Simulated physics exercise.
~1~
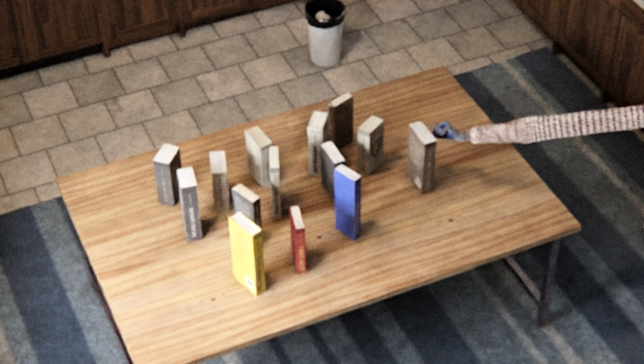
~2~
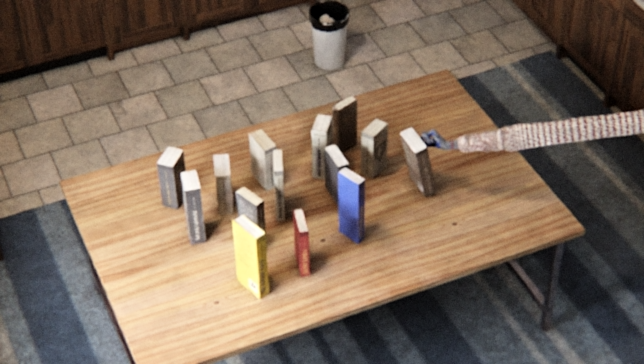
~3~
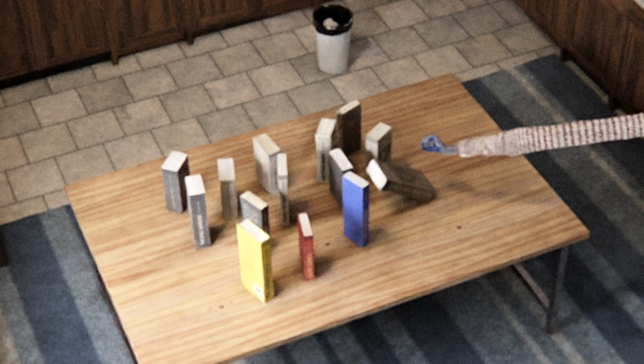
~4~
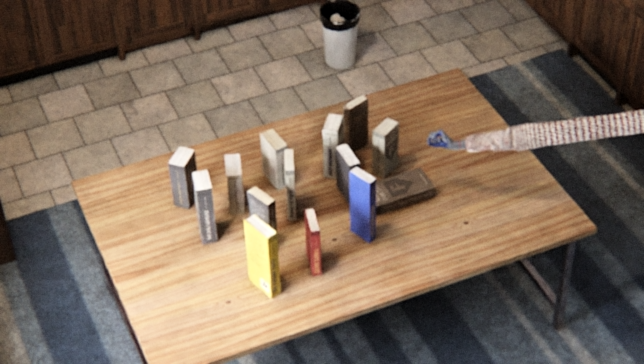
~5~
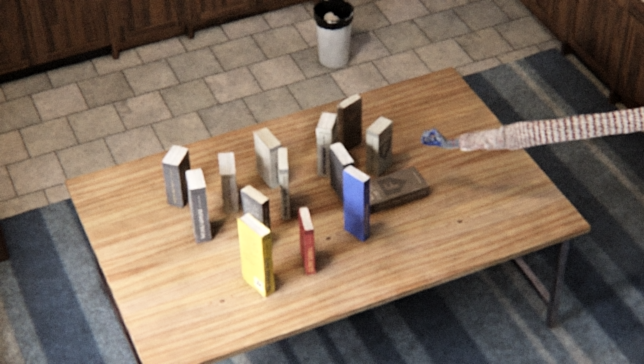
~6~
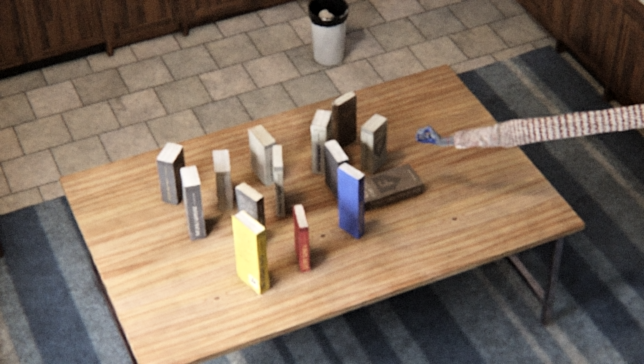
A wooden table stands on a striped blue rug beside pale floor tiles, seen from above by a gently swaying camera. Thick books stand upright at odd angles across it, mostly grey and brown, with a yellow one and a small red one near the front and a blue one right of them. At the right, a hand in a knitted sleeve reaches to a grey-brown book, which tips left. It falls onto its side behind the blue book while the hand stays back. It lies flat there, and all the others, including the red one, remain standing.
